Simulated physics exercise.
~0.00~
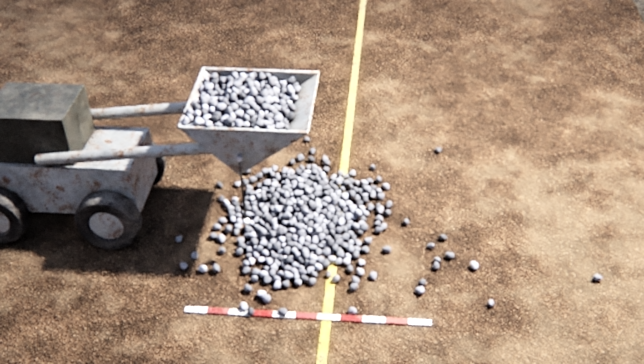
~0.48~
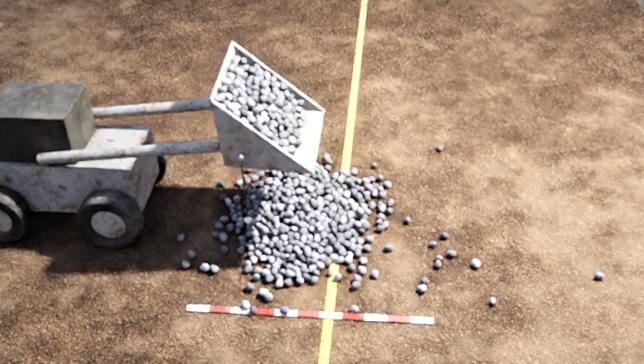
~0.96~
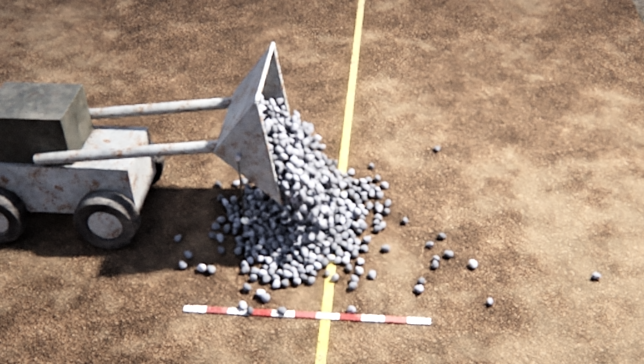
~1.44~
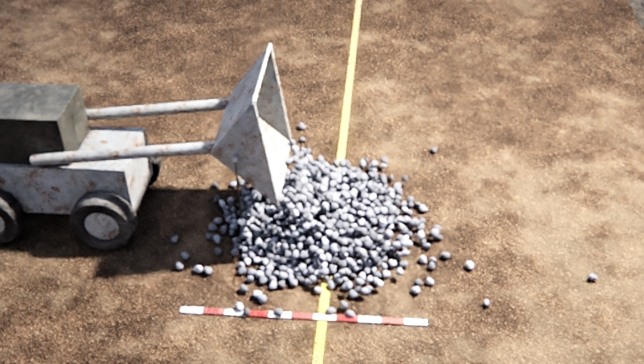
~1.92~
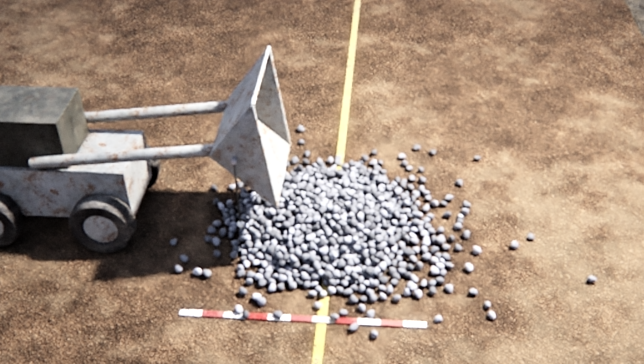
A small loader tipped its bucket of round grey stones forward onto an earlier heap beside a yellow line, and they slid out until the bucket was empty, leaving a wider pile spread well across the line, with a few stones scattered beyond.
